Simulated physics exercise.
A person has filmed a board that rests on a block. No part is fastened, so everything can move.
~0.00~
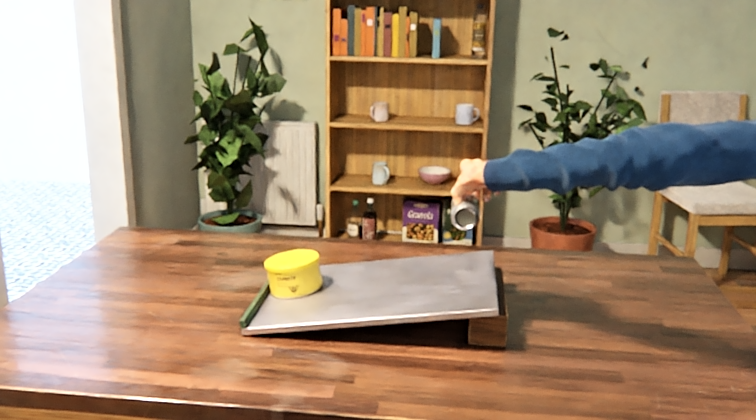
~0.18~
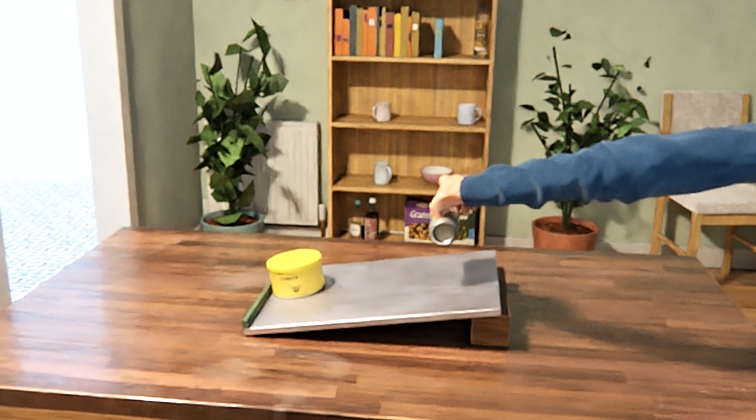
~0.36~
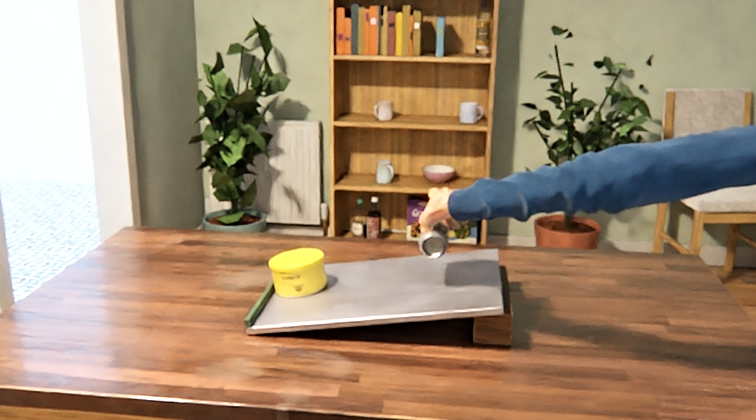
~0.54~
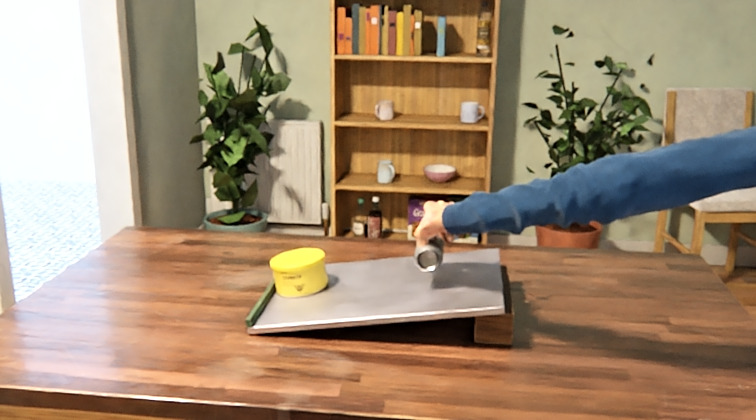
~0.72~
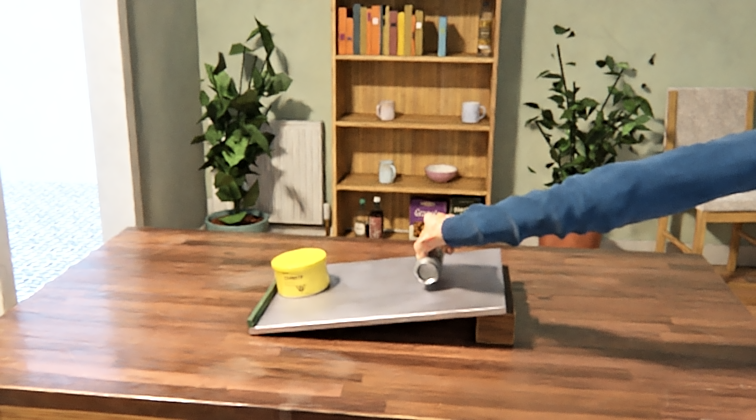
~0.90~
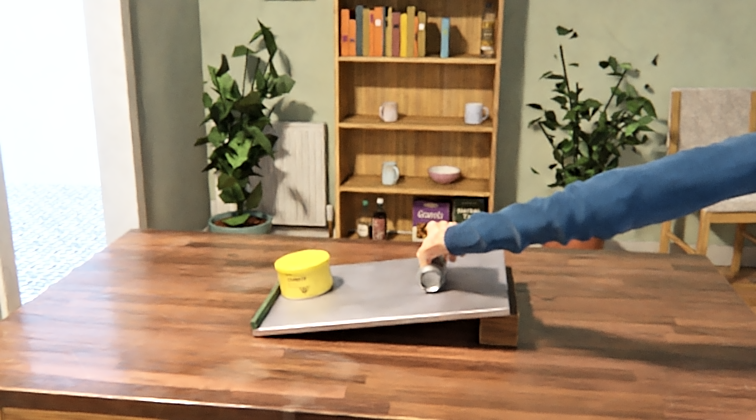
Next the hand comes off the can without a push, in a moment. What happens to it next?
Next, it travels down the board.
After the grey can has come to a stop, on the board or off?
Once it settles, it is resting on top.
By 1.30 s, grey can moved about its own width near (414, 271).
By 1.50 s, grey can moved well along near (381, 274).
By 1.70 s, grey can moved well along near (341, 277).
When it is over (2.2 s), moved from the start, grey can; yellow tub as before. End places, in pixels of the last picture, grey can near (340, 278). The grey can runs down the board.
